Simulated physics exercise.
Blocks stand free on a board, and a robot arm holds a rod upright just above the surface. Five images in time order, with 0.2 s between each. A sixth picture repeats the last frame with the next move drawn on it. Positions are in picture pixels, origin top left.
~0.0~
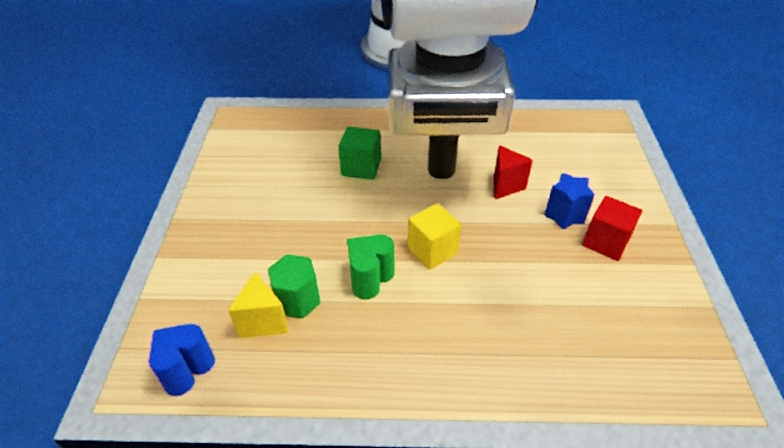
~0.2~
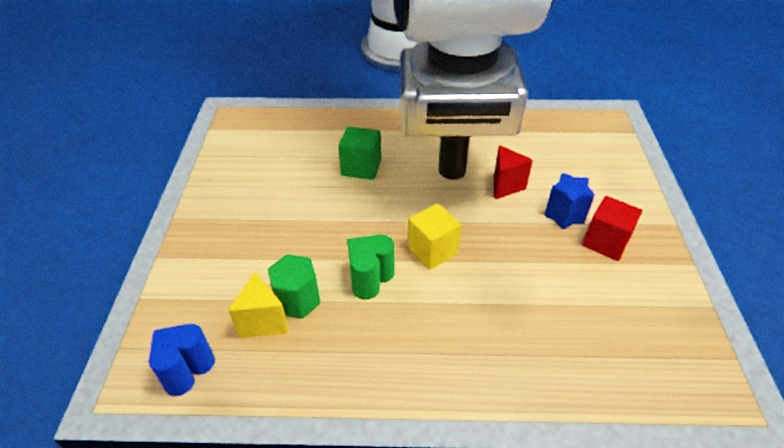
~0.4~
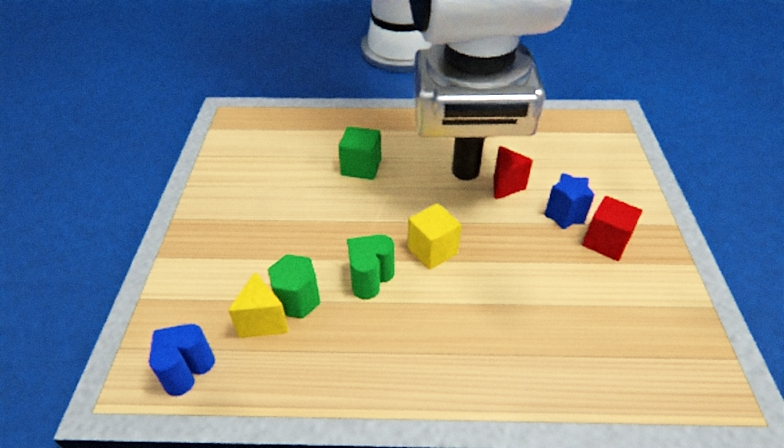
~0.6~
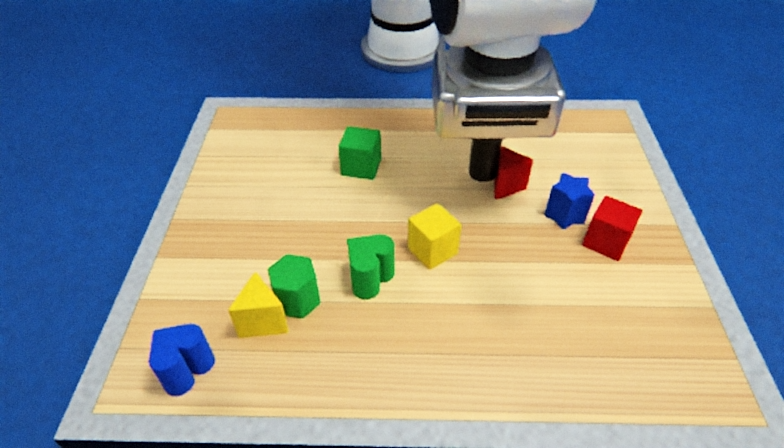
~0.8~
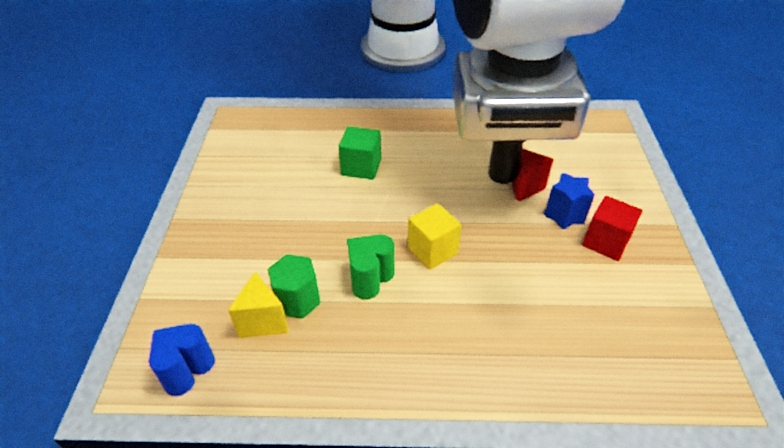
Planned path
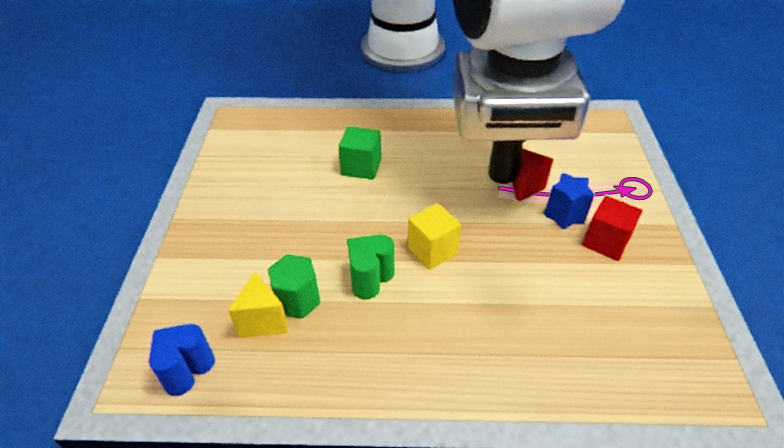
A pale wooden board with a grey border lies on a blue surface, seen from above and in front by a still camera. Green, yellow and blue blocks are scattered from the back to the lower left, with a red triangular piece, blue star and red cube at right. The robot arm slides its dark upright rod rightward, meets the triangular piece and pushes it slightly toward the star.
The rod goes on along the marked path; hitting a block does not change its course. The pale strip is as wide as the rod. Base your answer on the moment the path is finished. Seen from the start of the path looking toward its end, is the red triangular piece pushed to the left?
Answer: Yes.
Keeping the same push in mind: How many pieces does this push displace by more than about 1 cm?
It shifts two blocks.
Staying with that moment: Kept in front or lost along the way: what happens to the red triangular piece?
My answer is that the red triangular piece is still ahead.
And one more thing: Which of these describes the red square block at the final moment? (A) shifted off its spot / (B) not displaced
The correct letter is B.
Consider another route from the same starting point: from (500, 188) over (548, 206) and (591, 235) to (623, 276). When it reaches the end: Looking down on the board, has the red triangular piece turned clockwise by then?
That would be a no.
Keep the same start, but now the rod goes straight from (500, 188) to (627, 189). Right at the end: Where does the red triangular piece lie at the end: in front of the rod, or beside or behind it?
My guess is it keeps its place ahead of the rod.
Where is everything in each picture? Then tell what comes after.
In the first picture, rod tip at (442, 170); block tops, red triangular piece at (511, 157); blue star-shaped block at (574, 185); red square block at (618, 212).
In the second picture, rod at (452, 171); blocks unchanged.
In the third picture, rod at (466, 172); blocks unchanged.
In the fourth picture, rod at (482, 173); blocks unchanged.
In the fifth picture, rod at (502, 175); red triangular piece at (532, 159); blue star-shaped block at (574, 185); red square block at (618, 212).
Path on the board, from (500, 188) over (570, 195) to (636, 188).
The first path, step by step. One third of the way, rod at (551, 181); red triangular piece at (580, 160); blue star-shaped block at (582, 186), turned 35° clockwise.
Two thirds of the way, rod at (598, 181); red triangular piece at (623, 156), turned 40° anticlockwise; blue star-shaped block at (590, 186), turned 70° clockwise.
At the end, rod at (641, 175); red triangular piece at (659, 146), turned 60° anticlockwise; blue star-shaped block at (590, 186), turned 70° clockwise; red square block in place.
